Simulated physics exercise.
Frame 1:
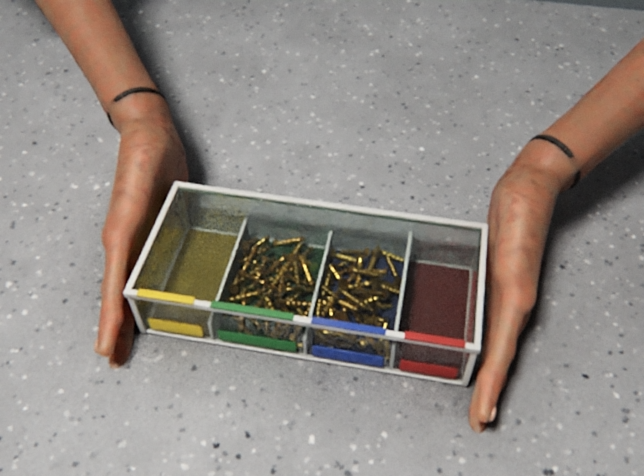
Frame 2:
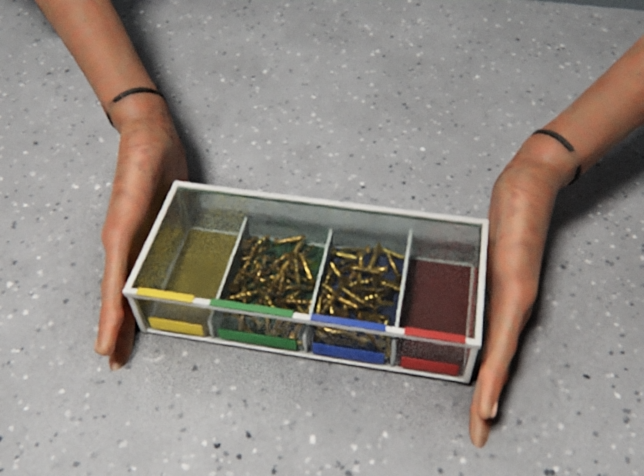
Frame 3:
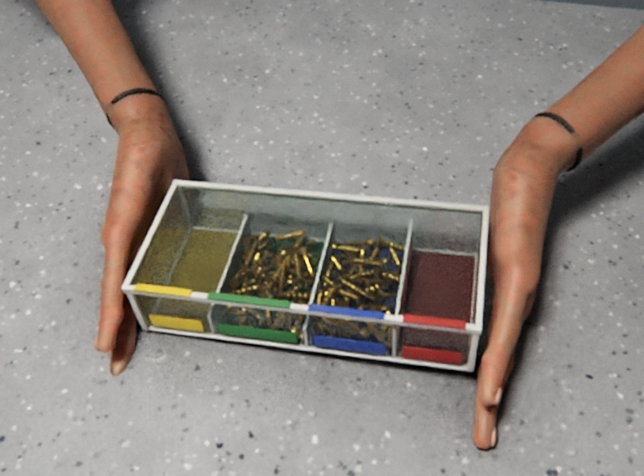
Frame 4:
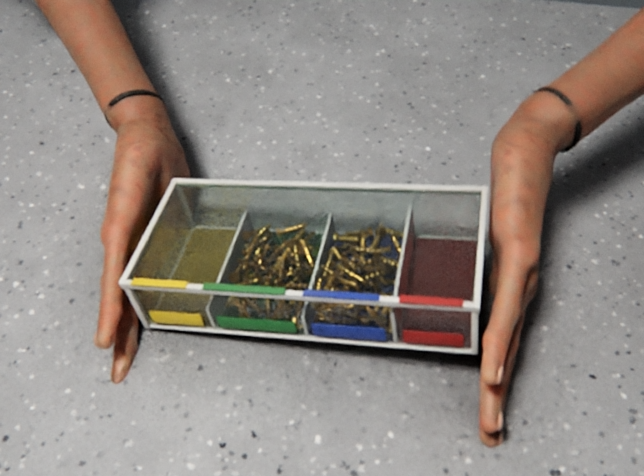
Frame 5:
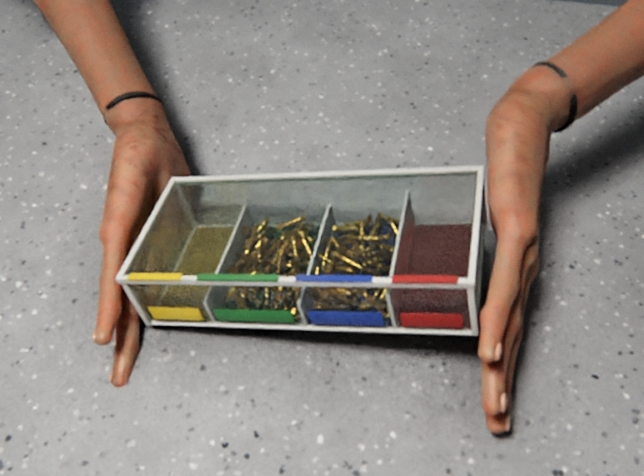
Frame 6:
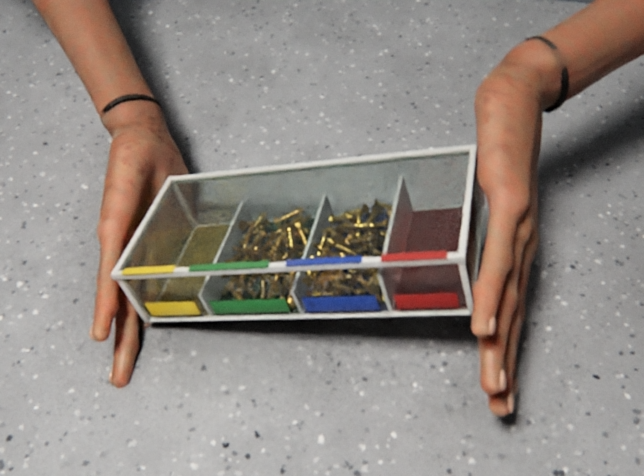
At first, two hands hold a clear, lidded box with yellow, green, blue and red sections, its right end slightly nearer the viewer. The right hand then gradually raises that end, tilting the box modestly to the left, while small brass-coloured pieces remain in the green and blue middle sections.
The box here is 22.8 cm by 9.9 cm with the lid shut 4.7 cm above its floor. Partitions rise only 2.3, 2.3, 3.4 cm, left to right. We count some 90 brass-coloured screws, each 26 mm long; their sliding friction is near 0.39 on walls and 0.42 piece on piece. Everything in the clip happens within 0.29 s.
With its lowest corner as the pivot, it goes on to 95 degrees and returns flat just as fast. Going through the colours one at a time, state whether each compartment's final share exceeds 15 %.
In the end red compartment: Fails to beat the threshold; blue compartment: Fails to beat the threshold; green compartment: Beats the threshold; yellow compartment: Beats the threshold.
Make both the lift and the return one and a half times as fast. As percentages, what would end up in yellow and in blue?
Then yellow would get 70 per cent, while blue would get 0 per cent.
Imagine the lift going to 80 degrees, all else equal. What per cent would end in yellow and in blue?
Yellow 40 %, blue 20 %.
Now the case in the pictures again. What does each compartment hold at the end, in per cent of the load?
Red: 0%; blue: 5%; green: 30%; yellow: 65%.
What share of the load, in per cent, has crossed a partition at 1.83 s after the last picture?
Near 75 per cent of it.
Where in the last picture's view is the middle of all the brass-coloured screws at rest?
Roughly pixel (228, 248).
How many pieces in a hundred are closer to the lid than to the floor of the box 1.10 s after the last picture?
Around 60 %.
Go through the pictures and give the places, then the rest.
In the first picture, box tilt 0 degrees, front corners at (132, 291) and (474, 346); blue 50 %, green 50 %.
In the second picture, box tilt 1 degrees, front corners at (132, 290) and (474, 341).
In the third picture, box tilt 4 degrees, front corners at (130, 287) and (475, 327), lowest corner left back.
In the fourth picture, box tilt 9 degrees, front corners at (128, 282) and (473, 304), lowest corner left back.
In the fifth picture, box tilt 13 degrees, front corners at (124, 277) and (468, 281), lowest corner left back.
In the sixth picture, box tilt 18 degrees, front corners at (120, 273) and (459, 255), lowest corner left back; blue 50 %, green 50 %.
Then, 1.10 s after the last picture, tilt 95 degrees; blue 25 %, green 50 %, yellow 30 %.
Then, 1.83 s after the last picture, tilt 42 degrees; blue 5 %, green 40 %, yellow 55 %.
Then, 2.58 s after the last picture, tilt 0 degrees; blue 5 %, green 30 %, yellow 65 %.
In the end, red 0 %, blue 5 %, green 30 %, yellow 65 %.
